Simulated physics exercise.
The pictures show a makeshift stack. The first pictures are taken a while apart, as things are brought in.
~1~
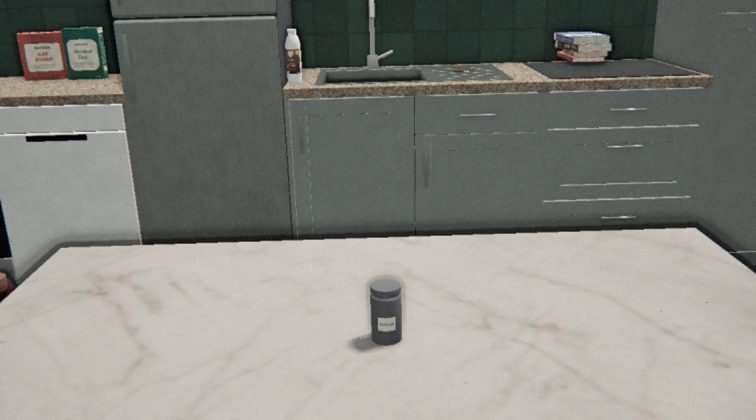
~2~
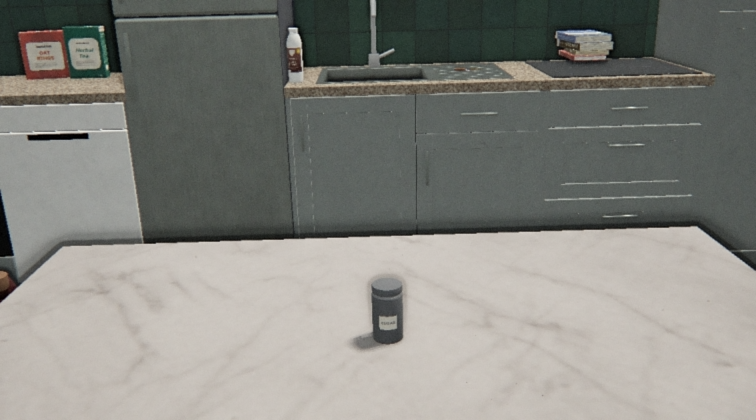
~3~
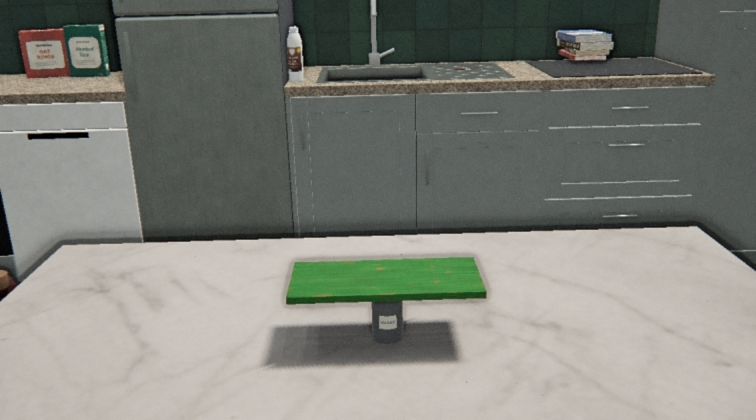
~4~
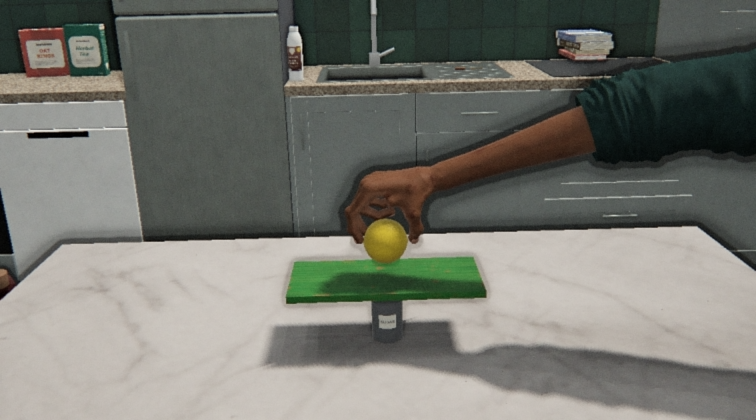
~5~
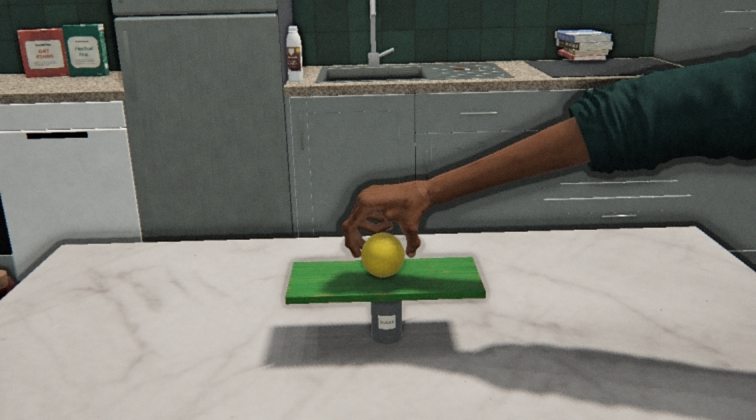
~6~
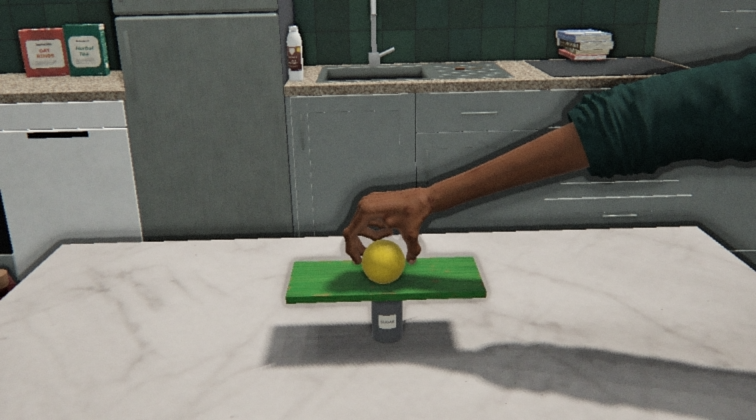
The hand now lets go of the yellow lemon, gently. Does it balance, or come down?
Here the stack stays up.
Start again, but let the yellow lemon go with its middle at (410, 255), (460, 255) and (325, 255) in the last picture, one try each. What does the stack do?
First try: It holds; second try: It gives way; third try: It loses its balance.
Then, 0.60 s later than the last frame, all is still.
Then, 1.30 s later than the last frame, yellow lemon resting near (384, 262).
Then, 2.10 s later than the last frame, yellow lemon resting near (384, 263).
When it is over, all 3 as before. End places, in pixels of the last picture, yellow lemon near (384, 263). The stack keeps its balance.
